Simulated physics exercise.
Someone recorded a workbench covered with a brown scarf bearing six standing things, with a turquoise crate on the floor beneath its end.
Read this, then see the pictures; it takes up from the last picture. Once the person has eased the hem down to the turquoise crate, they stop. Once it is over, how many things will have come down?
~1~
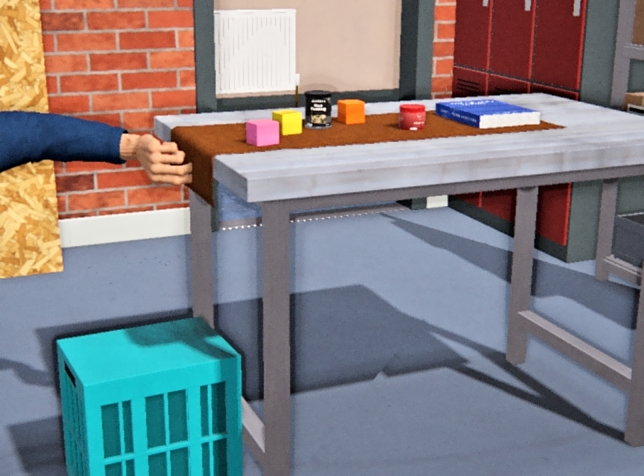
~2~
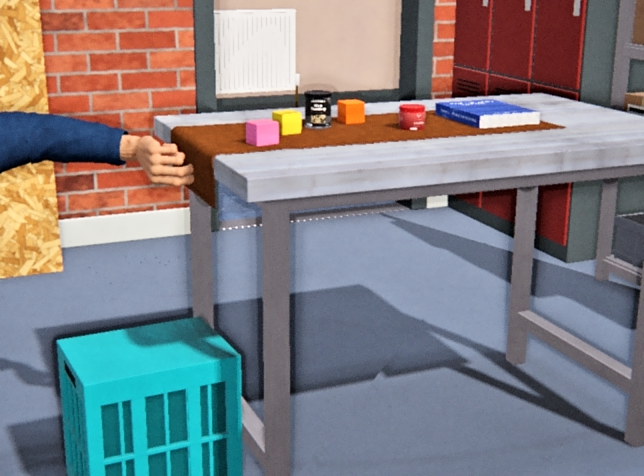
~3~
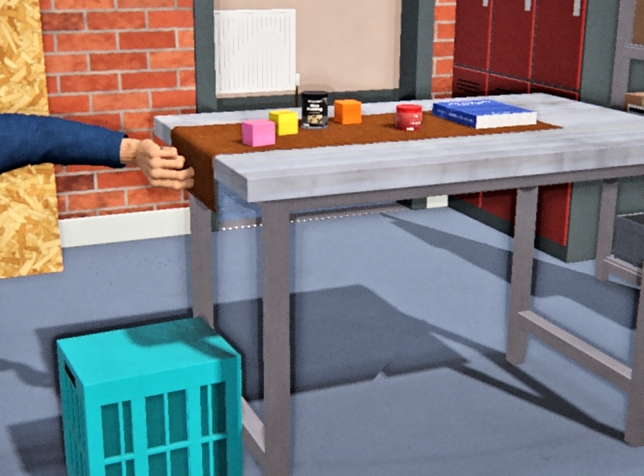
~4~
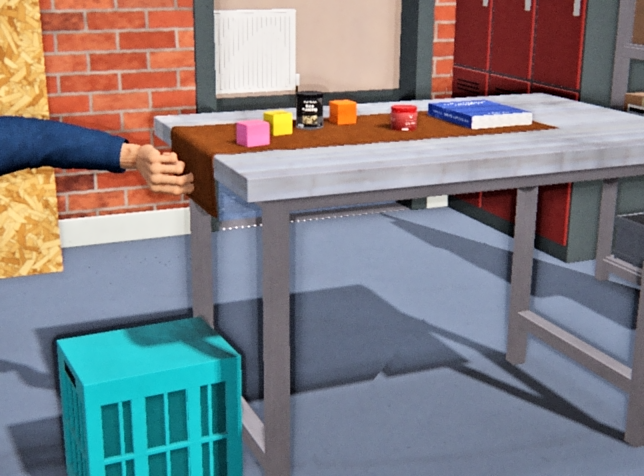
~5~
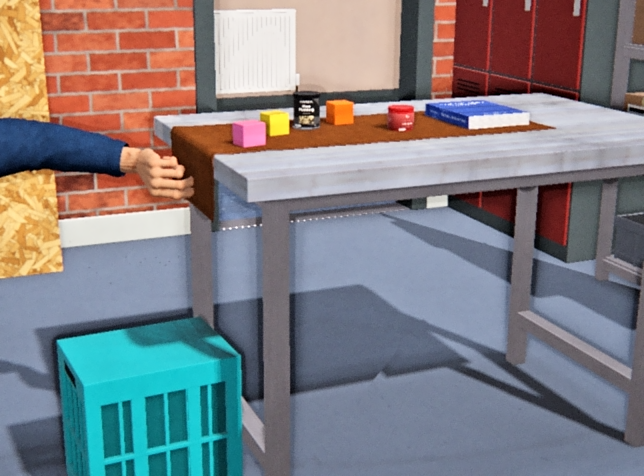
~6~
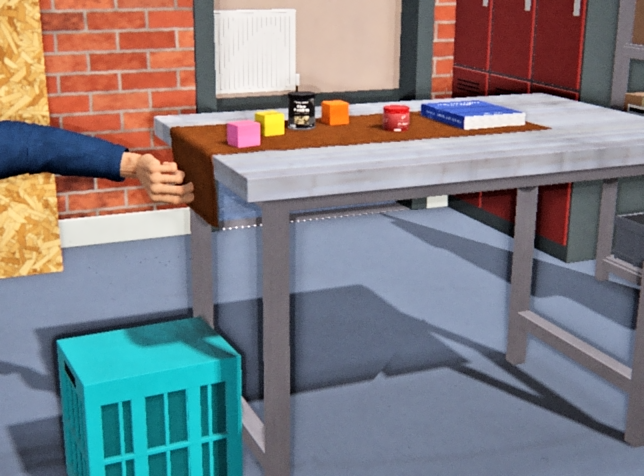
By then three will have come down.
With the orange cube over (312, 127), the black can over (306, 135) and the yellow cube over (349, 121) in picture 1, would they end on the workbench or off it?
Record - orange cube lost; black can lost; yellow cube retained.
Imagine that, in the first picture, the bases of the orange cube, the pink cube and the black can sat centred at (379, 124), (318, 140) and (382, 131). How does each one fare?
You'd see the orange cube hang on, the pink cube go down and the black can hang on.
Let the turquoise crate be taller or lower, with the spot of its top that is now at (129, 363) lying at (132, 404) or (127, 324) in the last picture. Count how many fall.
First case 4, second 2.
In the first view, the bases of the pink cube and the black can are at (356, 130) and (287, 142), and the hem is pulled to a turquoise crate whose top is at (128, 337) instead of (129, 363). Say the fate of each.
Pink cube: Safe; black can: Lost.
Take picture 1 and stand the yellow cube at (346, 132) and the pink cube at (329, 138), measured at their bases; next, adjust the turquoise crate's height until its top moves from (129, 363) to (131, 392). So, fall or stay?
The yellow cube does not stay aboard, and the pink cube does not stay aboard.
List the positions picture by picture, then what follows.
Hem (214, 208); pink cube (262, 121); yellow cube (287, 112); black can (318, 92); orange cube (351, 101); red pot (412, 106); top of the crate (129, 363), in the first picture.
Hem (215, 208); pink cube (262, 122), in the second picture.
Hem (215, 212); yellow cube (283, 112), in the third picture.
Hem (217, 218); black can (310, 93); top of the crate (129, 363), in the fourth picture.
Hem (213, 222); orange cube (340, 102), in the fifth picture.
Hem (218, 227); pink cube (244, 123); yellow cube (269, 113); black can (302, 93); orange cube (335, 102); red pot (396, 107), in the sixth picture.
Soon after, hem near (192, 257); pink cube gone.
After that, hem near (192, 314); pink cube and yellow cube gone.
In the end, hem on the crate; pink cube, yellow cube and black can gone. Over the edge go three.
